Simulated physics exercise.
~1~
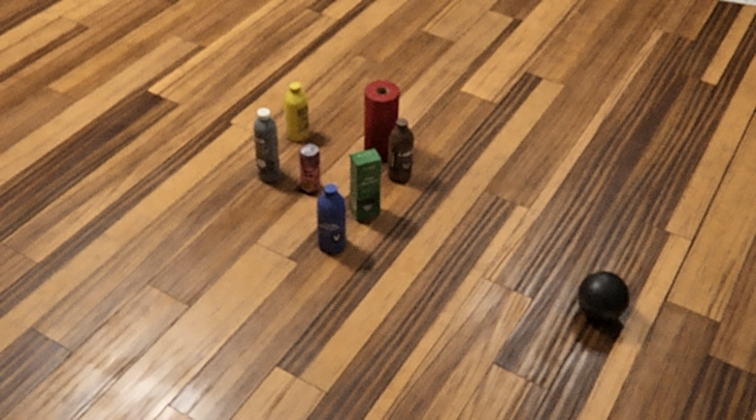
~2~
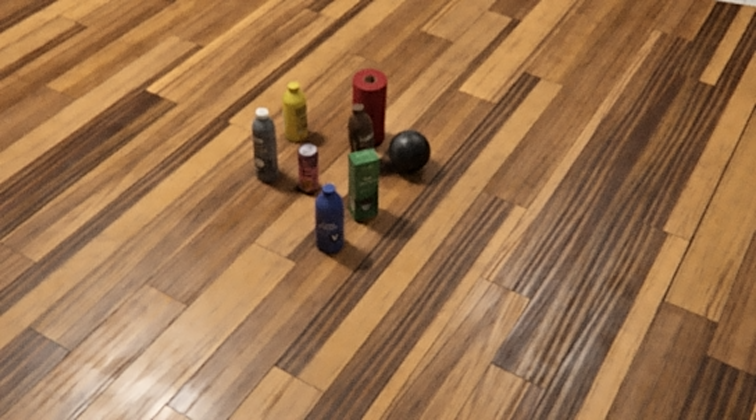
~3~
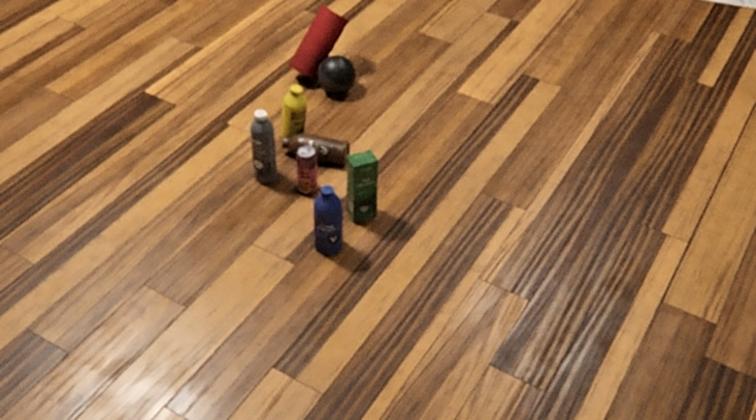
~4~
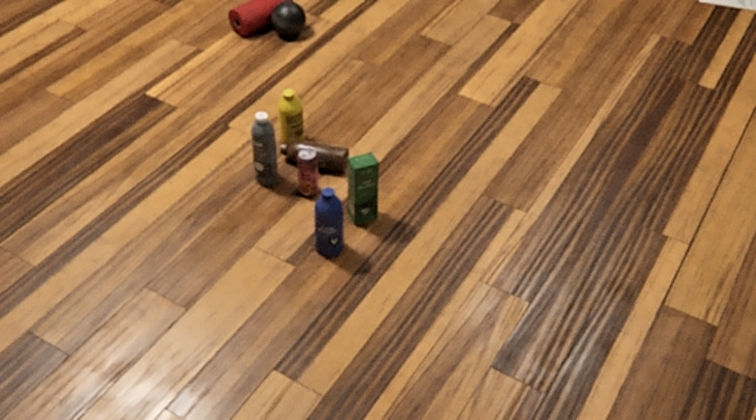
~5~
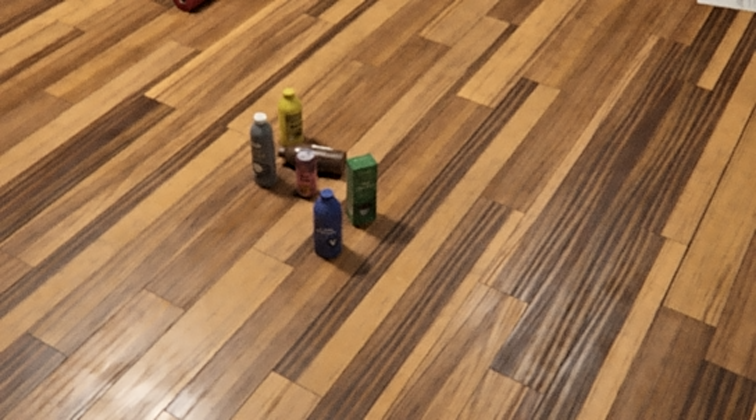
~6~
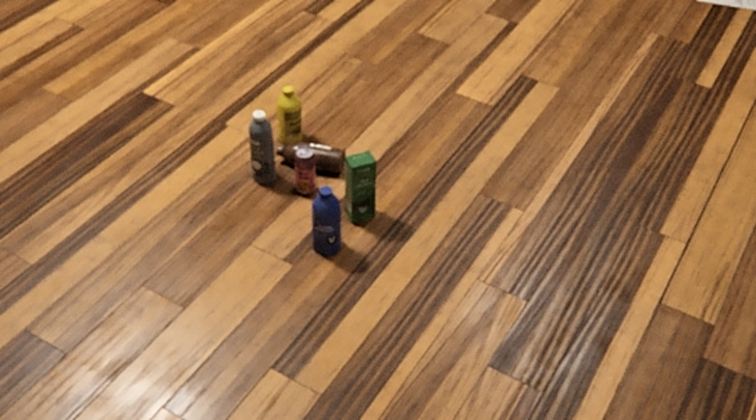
Black ball rolling across a wooden floor, toppling a brown bottle and knocking a red roll away, five other items left standing.
